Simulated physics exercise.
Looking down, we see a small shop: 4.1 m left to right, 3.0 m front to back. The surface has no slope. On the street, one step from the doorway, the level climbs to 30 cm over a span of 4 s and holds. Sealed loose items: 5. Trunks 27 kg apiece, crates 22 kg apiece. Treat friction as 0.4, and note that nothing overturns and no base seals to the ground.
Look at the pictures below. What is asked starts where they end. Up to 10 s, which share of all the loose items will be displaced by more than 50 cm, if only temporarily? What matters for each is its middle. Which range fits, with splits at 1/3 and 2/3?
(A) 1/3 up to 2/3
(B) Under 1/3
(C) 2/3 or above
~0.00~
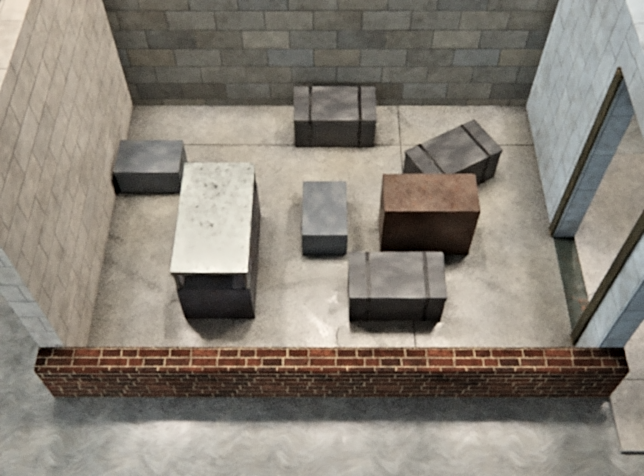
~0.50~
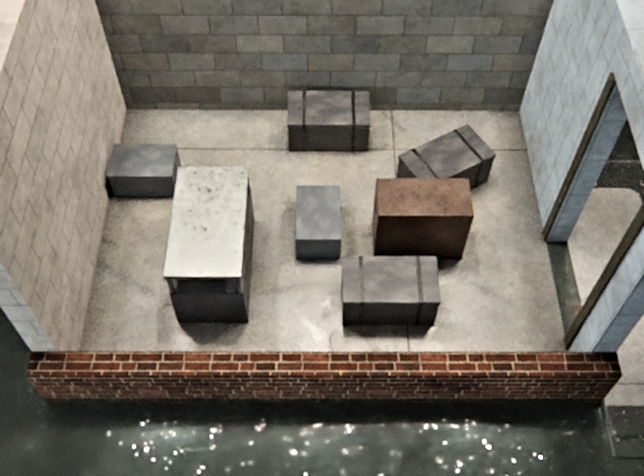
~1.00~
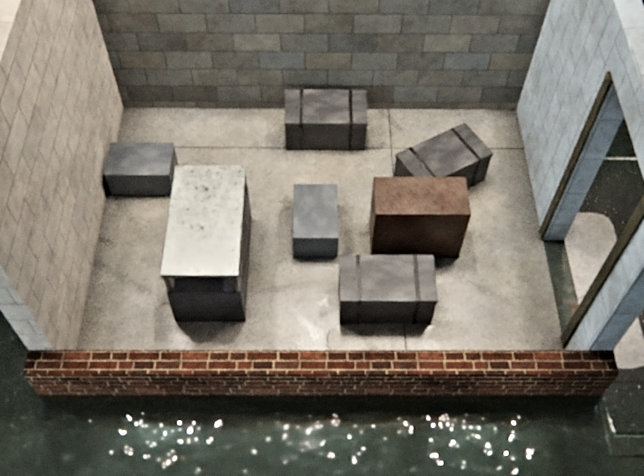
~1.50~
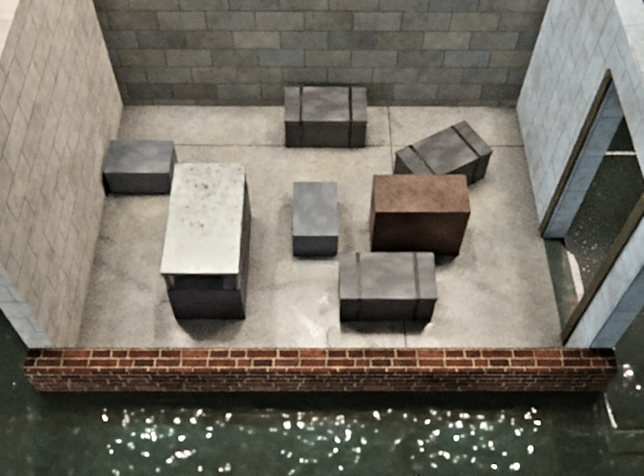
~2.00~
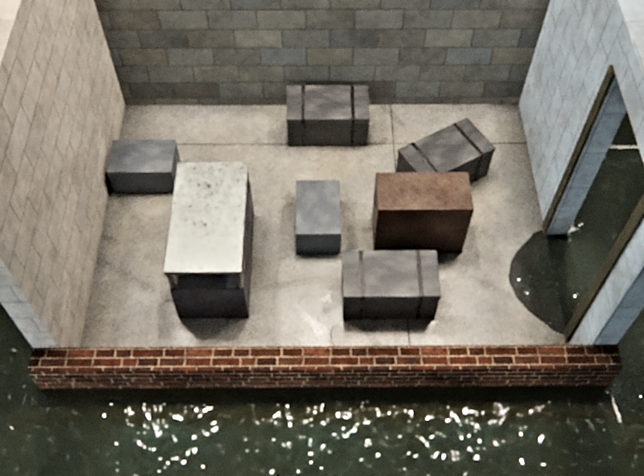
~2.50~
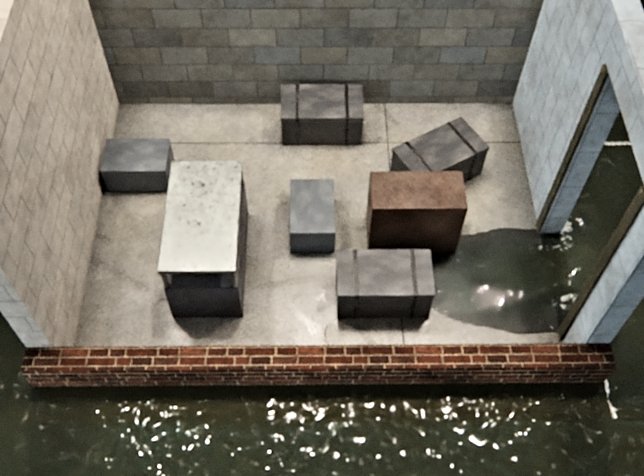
Answer: C.
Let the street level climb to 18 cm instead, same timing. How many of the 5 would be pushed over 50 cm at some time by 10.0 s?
With that change, 1 of them.
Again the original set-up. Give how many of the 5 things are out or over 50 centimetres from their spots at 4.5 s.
I get 1.
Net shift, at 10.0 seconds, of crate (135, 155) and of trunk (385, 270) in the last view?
The first is 140 cm from its start, the second 100 cm.
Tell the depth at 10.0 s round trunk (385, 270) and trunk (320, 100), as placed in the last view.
Depths: Near 19 cm, then near 19 cm.
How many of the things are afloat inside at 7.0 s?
It comes to 3.
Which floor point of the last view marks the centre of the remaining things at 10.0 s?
About (363, 188).
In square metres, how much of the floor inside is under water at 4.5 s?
Roughly 5.5 m2 of it is wet.
After 3.5 s 0 of 5 are over 50 cm from their spots; 0 afloat.
After 4.5 s 1 of 5 are over 50 cm from their spots; 0 afloat.
After 7.0 s 2 of 5 are over 50 cm from their spots; 3 afloat.
After 10.0 s 5 of 5 are over 50 cm from their spots, and 5 have been at some point; 5 afloat.
